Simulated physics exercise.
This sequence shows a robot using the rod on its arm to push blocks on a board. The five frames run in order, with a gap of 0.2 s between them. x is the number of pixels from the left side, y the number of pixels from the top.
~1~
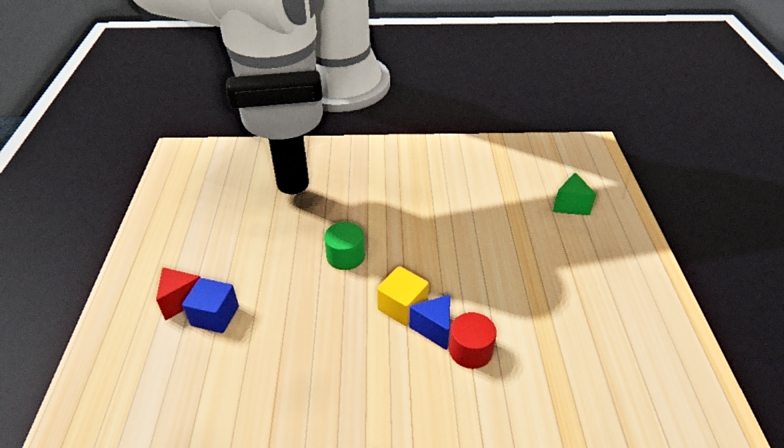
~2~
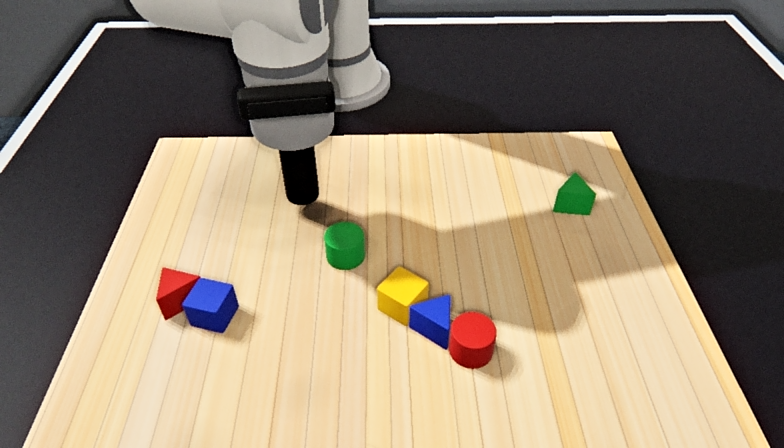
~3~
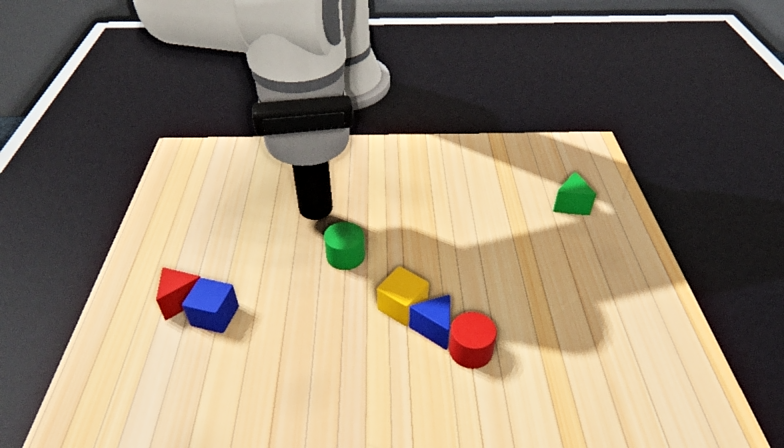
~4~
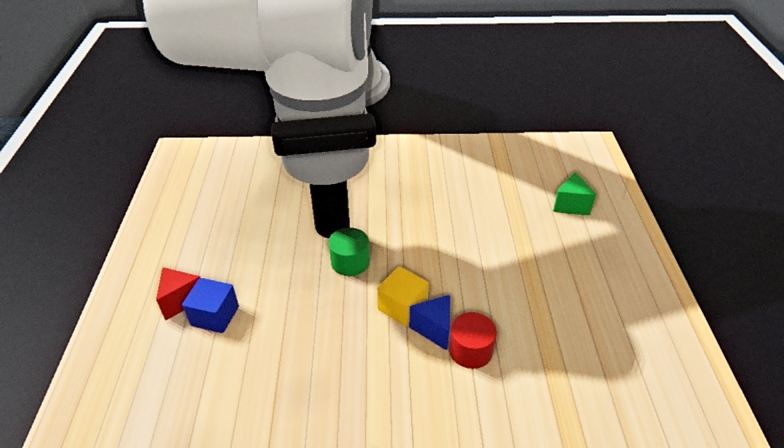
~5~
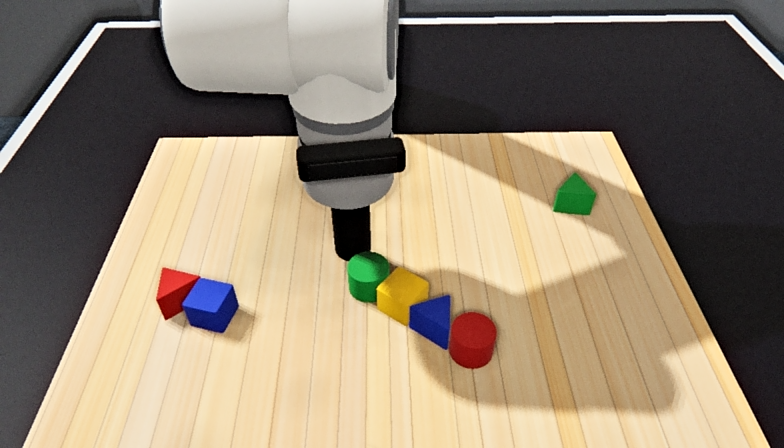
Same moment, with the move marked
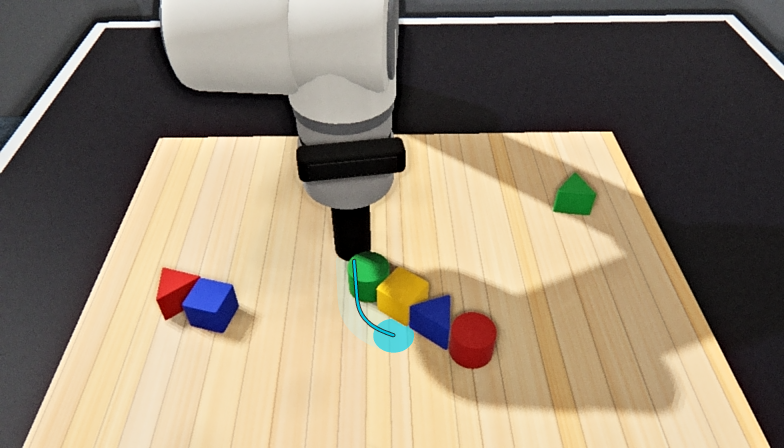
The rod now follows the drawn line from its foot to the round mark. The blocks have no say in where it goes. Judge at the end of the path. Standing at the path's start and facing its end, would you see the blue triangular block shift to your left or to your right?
So, looking from the first point of the path to the last, the blue triangular block moves leftwards.
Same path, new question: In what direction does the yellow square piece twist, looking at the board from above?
It ends up turned anticlockwise.
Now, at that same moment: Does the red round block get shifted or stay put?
It is shifted.
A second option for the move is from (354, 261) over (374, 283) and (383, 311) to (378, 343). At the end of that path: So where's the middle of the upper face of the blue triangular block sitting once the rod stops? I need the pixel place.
By then it is at (484, 367).
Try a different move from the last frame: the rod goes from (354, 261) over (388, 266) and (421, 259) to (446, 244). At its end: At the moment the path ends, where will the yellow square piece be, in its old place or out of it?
The block moves away from its spot.
The line goes from (354, 261) by way of (356, 288) and (363, 317) to (394, 335).
The first path, step by step. One third of the way, rod (356, 278); green round block (379, 293); yellow square piece (418, 309); blue triangular block (447, 327), turned 25° anticlockwise; red round block (491, 333).
Two thirds of the way, rod (363, 307); green round block (388, 324); yellow square piece (431, 335), turned 15° anticlockwise; blue triangular block (466, 345), turned 45° anticlockwise; red round block (504, 333).
At the end, rod (394, 325); green round block (402, 351); yellow square piece (448, 358), turned 35° anticlockwise; blue triangular block (485, 358), turned 65° anticlockwise; red round block (507, 333).
